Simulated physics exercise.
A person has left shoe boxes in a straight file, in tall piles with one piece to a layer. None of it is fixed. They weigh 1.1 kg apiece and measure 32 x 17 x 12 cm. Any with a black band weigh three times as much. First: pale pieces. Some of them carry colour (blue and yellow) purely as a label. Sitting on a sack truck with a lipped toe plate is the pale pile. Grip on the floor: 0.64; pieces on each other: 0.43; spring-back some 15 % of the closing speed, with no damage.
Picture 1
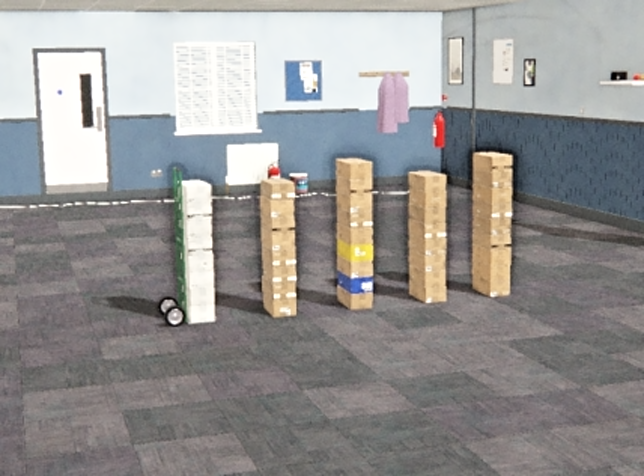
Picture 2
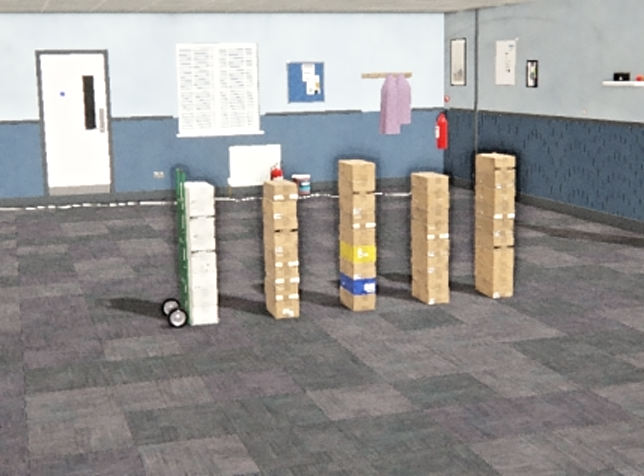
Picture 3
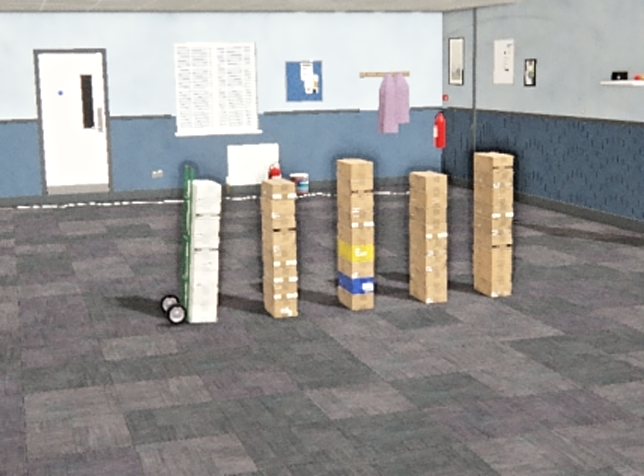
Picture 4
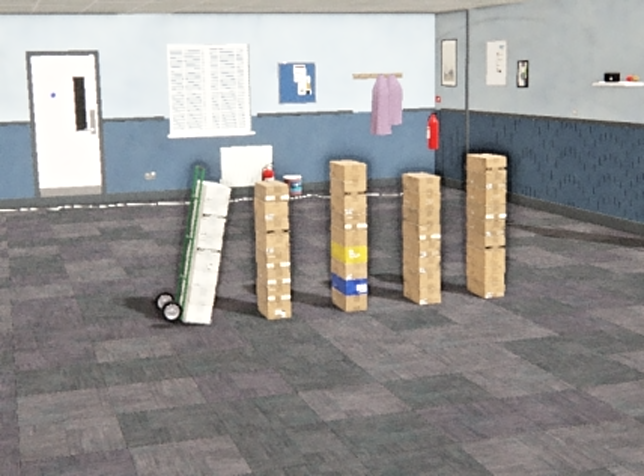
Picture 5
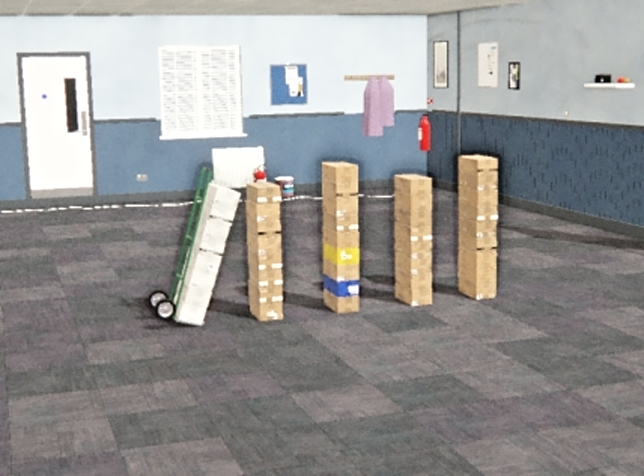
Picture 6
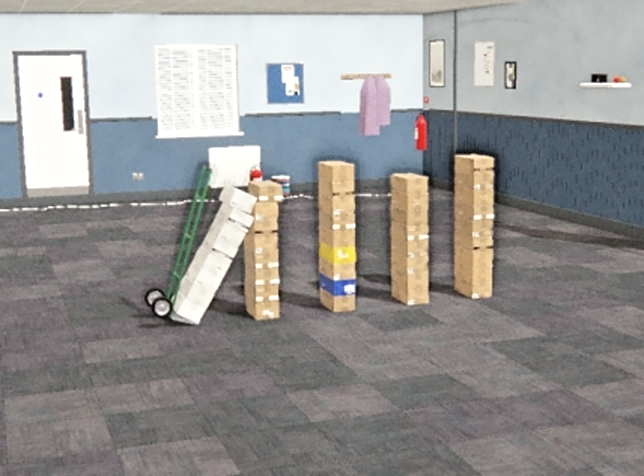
A white stack tilts right with its green hand truck, then leans against the nearest brown stack.
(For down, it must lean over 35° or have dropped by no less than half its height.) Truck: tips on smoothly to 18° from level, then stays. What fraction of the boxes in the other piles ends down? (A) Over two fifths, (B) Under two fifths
Over two fifths.
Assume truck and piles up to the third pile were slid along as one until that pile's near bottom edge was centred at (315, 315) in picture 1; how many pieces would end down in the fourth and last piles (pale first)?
Pile by pile, fourth 7 and last 8.
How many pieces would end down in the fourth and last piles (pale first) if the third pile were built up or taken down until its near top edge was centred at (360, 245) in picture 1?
Result: Fourth pile 0, last pile 0.
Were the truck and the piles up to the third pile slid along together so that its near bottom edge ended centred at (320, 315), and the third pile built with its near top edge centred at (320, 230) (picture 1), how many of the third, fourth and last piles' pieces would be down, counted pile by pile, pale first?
You'd get third 5, fourth 7 and last 0.
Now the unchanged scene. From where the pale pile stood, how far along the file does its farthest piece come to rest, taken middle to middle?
About 110 cm along.
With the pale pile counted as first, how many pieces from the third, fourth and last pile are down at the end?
Pieces by pile: Third 8, fourth 8, last 9.
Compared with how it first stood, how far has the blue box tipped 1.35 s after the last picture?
70°.
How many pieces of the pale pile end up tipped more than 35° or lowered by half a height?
That makes 8 in all.
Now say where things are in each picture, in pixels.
In the first frame (each place is the centre of the face we see best), truck frame (181, 202) 0° forward; yellow box (362, 253); blue box (362, 285); the others all in place.
Truck frame (184, 203) 0° forward; yellow box (365, 254), in the second frame.
Truck frame (191, 200) 4° forward, top of the pale pile leaning 4°; yellow box (363, 254); the others all in place, in the third frame.
Truck frame (199, 200) 11° forward, top of the pale pile leaning 11°; yellow box (356, 255); the others all in place, in the fourth frame.
Truck frame (203, 201) 17° forward, top of the pale pile leaning 19°; yellow box (348, 257); the others all in place, in the fifth frame.
Truck frame (203, 199) 18° forward, top of the pale pile leaning 25°; yellow box (344, 256); blue box (345, 288); 2 have shifted, in the sixth frame.
Then, 0.35 s later than the last frame, 8 of the pale pile down; none of the 34 other boxes down, 7 disturbed.
Then, 0.81 s later than the last frame, 8 of the pale pile down; 7 of the 34 other boxes down; blue box tilted 19°; yellow box tilted 19°.
Then, 1.35 s later than the last frame, 8 of the pale pile down; 23 of the 34 other boxes down; blue box tilted 69°, 8 cm lower; yellow box tilted 66°, 26 cm lower.
Then, 1.87 s later than the last frame, 8 of the pale pile down; 32 of the 34 other boxes down; blue box on its side; yellow box on its side.
When it is over, 8 of the pale pile down; 32 of the 34 other boxes down; blue box on its side; yellow box on its side. That is 94 per cent. In pixels of the last frame, middles, blue box near (369, 292), yellow box near (399, 289).
